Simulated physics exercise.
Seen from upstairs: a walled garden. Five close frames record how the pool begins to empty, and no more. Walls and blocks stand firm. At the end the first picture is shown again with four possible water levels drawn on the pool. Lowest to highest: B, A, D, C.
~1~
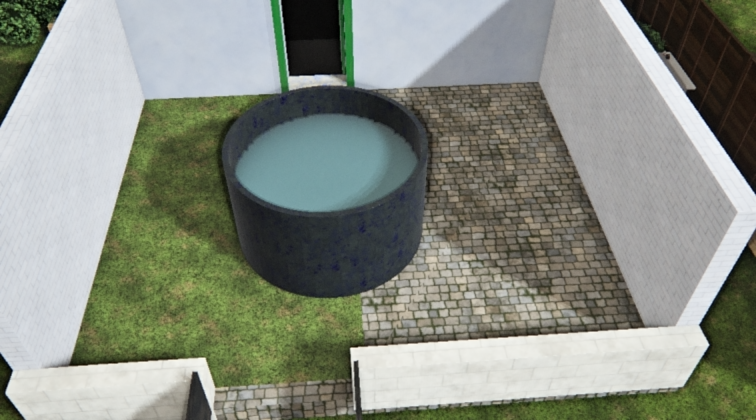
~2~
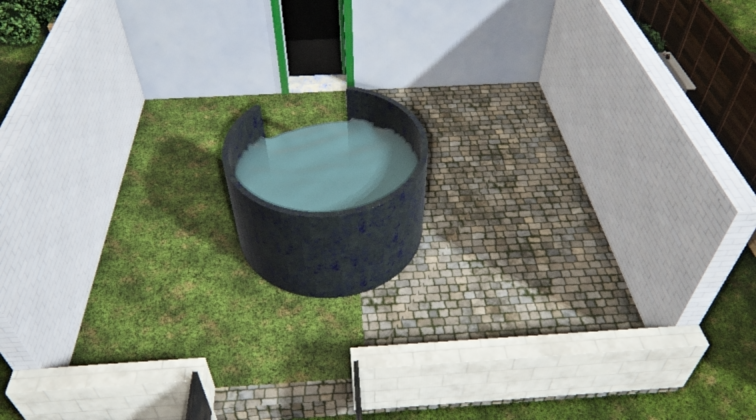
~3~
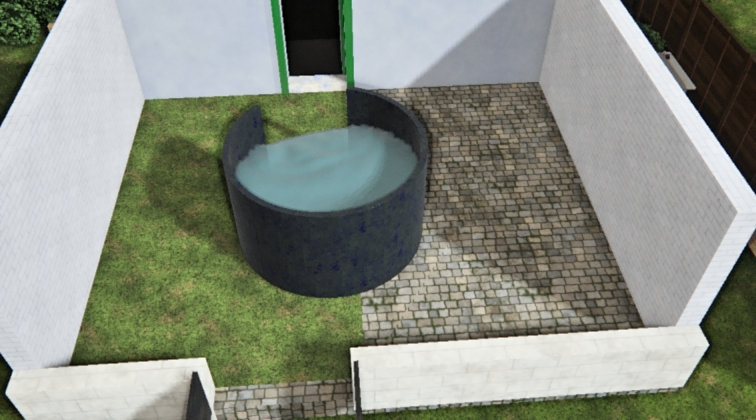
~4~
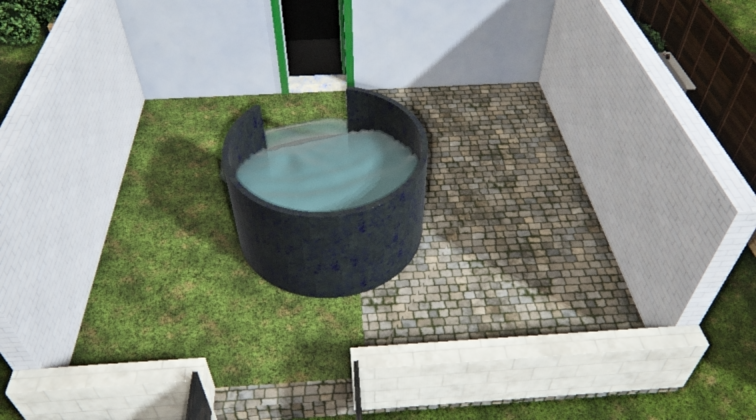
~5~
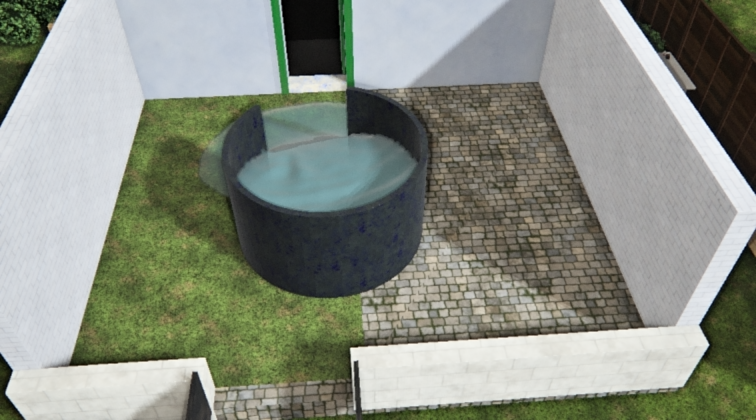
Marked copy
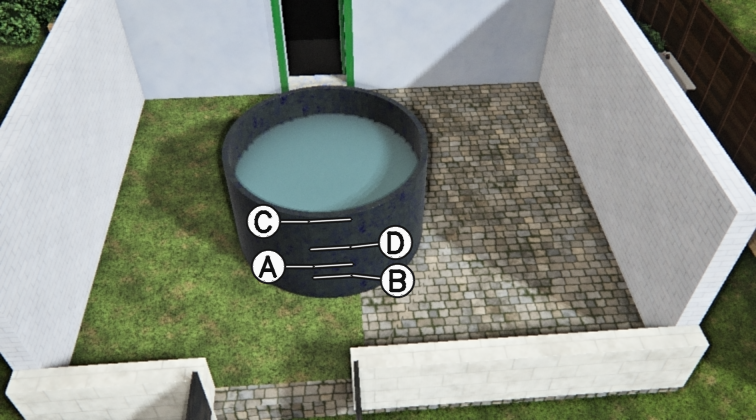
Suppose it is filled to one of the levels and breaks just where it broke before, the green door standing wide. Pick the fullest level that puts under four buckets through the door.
B will do.
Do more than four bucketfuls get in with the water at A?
Yes, it does.
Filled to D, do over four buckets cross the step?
Yes, it does.
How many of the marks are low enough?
One.
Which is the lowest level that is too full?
It is A.
On the marked copy, A at (332, 265); B at (333, 276); C at (329, 220); D at (331, 248); from the bottom up B, A, D, C.
For level A, about 9 bucketfuls get in.
For level B, a splash gets over, under a bucket.
For level C, dozens of bucketfuls pour in.
For level D, dozens of bucketfuls pour in.
